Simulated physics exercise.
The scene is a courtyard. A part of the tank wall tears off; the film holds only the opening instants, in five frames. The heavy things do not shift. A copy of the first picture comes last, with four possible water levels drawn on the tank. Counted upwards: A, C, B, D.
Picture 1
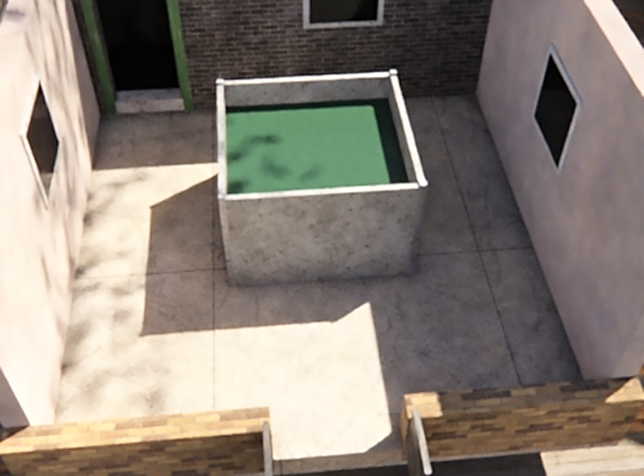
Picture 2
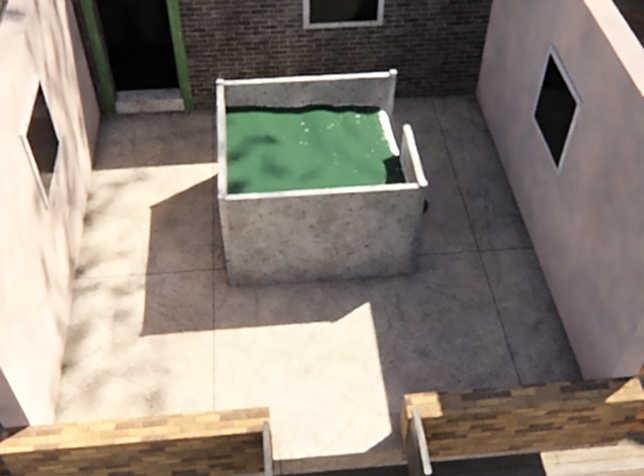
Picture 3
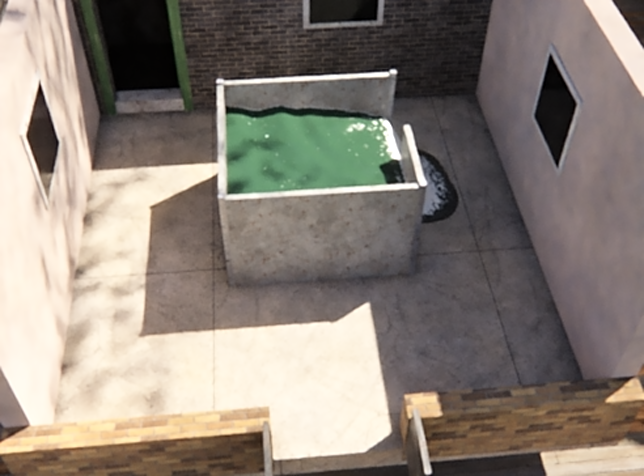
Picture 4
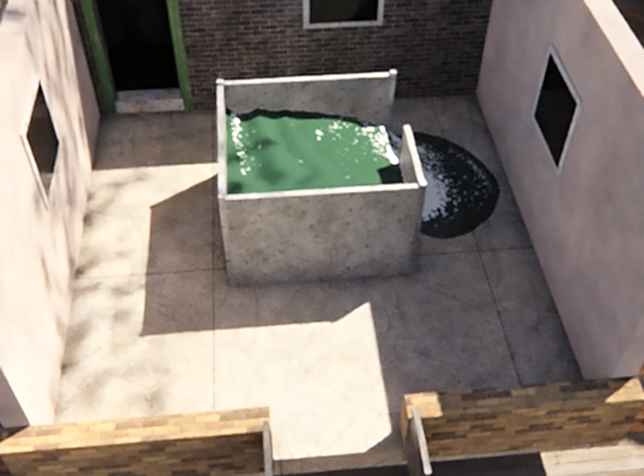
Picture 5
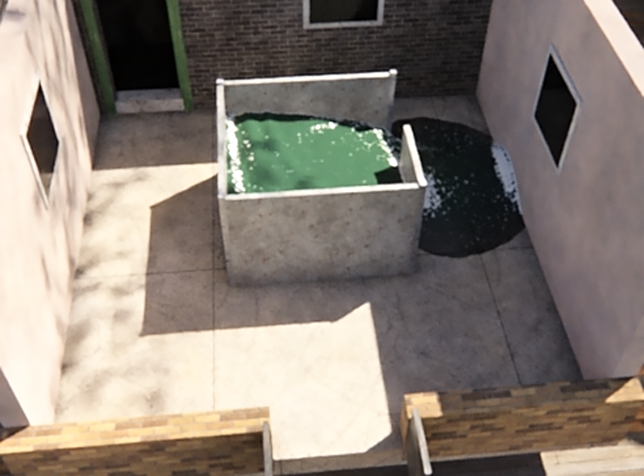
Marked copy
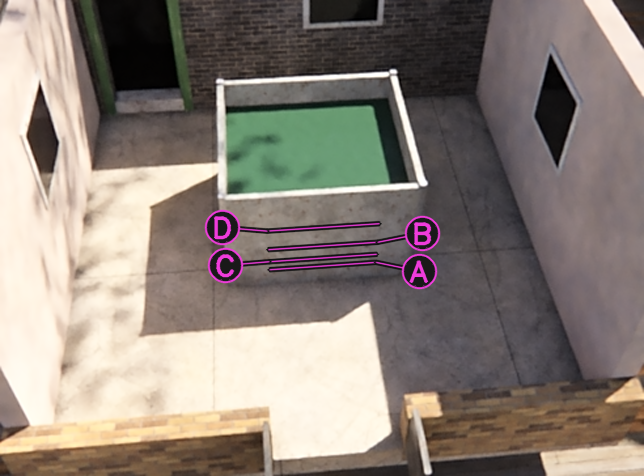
Green water lies still in a square, open-topped concrete tank in a courtyard, then churns as a gap appears in the tank's right wall. It pours out onto the paving, foaming white inside the tank, and spreads in a dark, widening pool to the pale wall on the right.
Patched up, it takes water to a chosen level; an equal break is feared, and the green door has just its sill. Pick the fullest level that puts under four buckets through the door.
It is D.
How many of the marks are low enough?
All four.
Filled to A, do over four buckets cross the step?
No, not at all.
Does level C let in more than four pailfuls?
No.
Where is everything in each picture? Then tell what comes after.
In the first picture, water in the tank at rest, its middle at (315, 153); foot of the green doorway at (151, 112); open gate at (338, 397).
In the second picture, water covers 1 % of the ground, its front hidden from here.
In the third picture, 4 % of the ground under water, visible out to (447, 210).
In the fourth picture, 8 % of the ground under water, visible out to (491, 193).
In the fifth picture, 13 % of the ground under water, visible out to (492, 141).
In magenta, A at (323, 266); B at (323, 245); C at (323, 258); D at (323, 227); from the bottom up A, C, B, D.
If A is chosen, nothing gets over.
If B is chosen, nothing gets over.
If C is chosen, nothing gets over.
If D is chosen, a bucket or two gets in.
